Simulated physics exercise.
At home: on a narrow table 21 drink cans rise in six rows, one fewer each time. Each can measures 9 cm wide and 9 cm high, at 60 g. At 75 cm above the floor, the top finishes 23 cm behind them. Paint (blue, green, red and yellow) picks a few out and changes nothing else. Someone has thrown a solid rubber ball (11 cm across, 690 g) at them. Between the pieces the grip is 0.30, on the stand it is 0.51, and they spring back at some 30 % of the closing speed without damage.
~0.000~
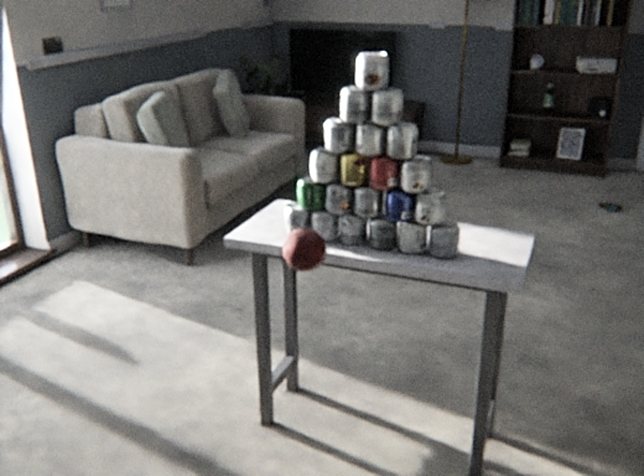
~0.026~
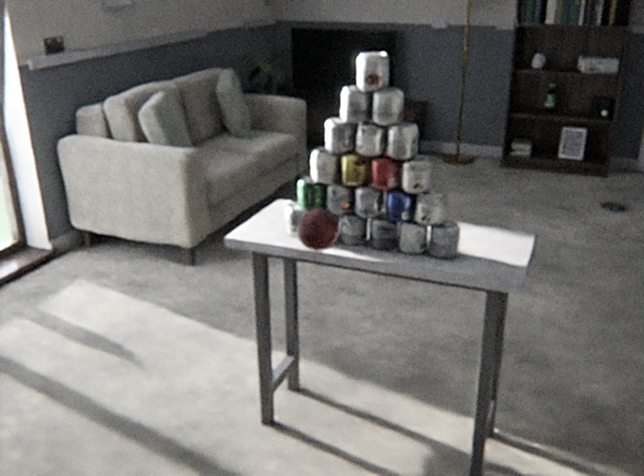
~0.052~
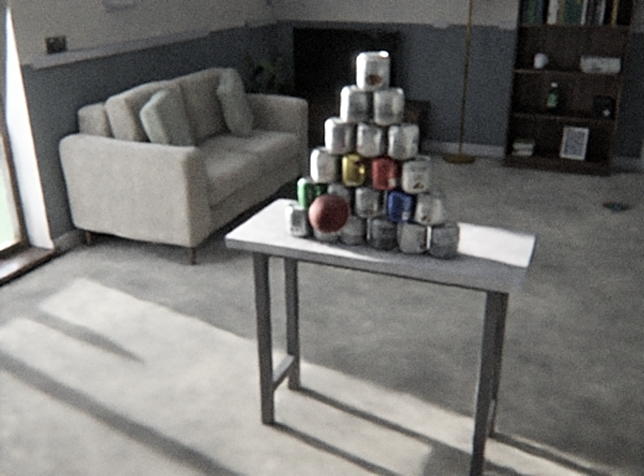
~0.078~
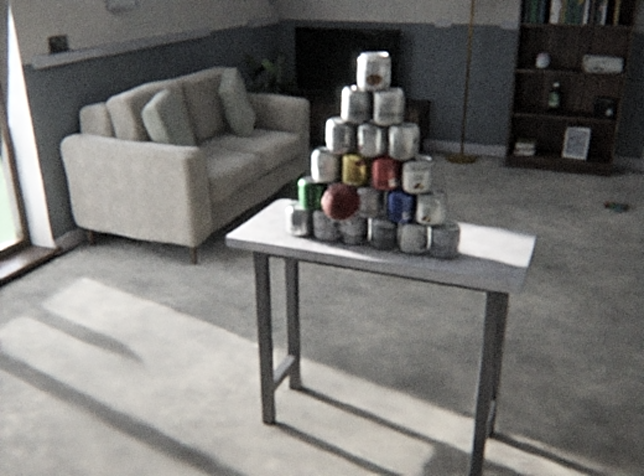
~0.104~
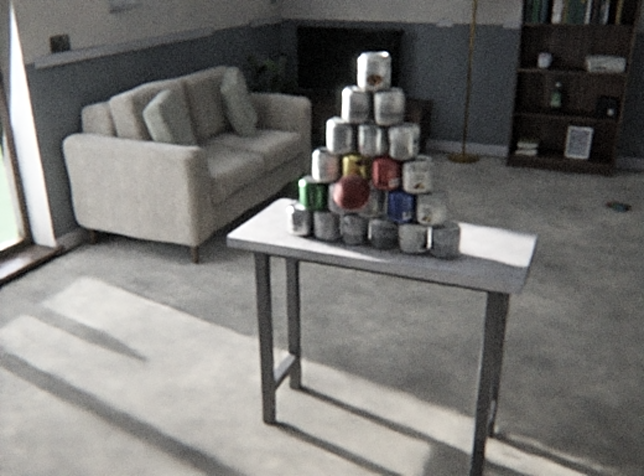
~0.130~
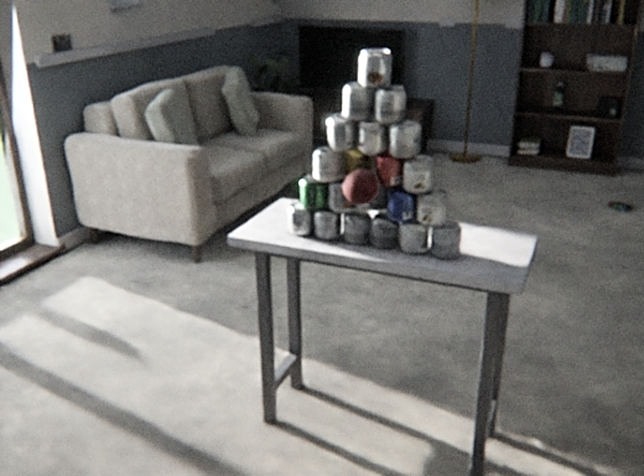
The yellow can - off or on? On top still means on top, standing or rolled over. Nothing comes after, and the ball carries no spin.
I reckon it departs the stand.
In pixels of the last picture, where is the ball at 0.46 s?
Estimated pixel: About (423, 222).
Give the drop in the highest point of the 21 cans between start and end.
Around 28 centimetres.
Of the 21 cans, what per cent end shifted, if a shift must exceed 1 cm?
It comes to 60 percent shifted.
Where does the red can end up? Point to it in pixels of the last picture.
It ends up centred close to (565, 325).
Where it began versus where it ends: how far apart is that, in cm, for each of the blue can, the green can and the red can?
I'd estimate blue at 0 cm, green at 6 cm and red at 148 cm.
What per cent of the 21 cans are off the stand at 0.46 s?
By then, 15 per cent.
After 0.46 s, ball still moving; 3 of the 21 cans off the stand; yellow can 74° from how it stood, 36 cm lower; red can 25° from how it stood, 41 cm lower.
After 1.13 s, ball still moving; 7 of the 21 cans off the stand; yellow can on its side; red can 9° from how it stood, 93 cm lower.
In the end (1.7 s), ball rolling away; 8 of the 21 cans off the stand; yellow can on its side; red can on its side; blue can 8 mm from its place. From the last view, middles, yellow can near (345, 179), red can near (565, 325).
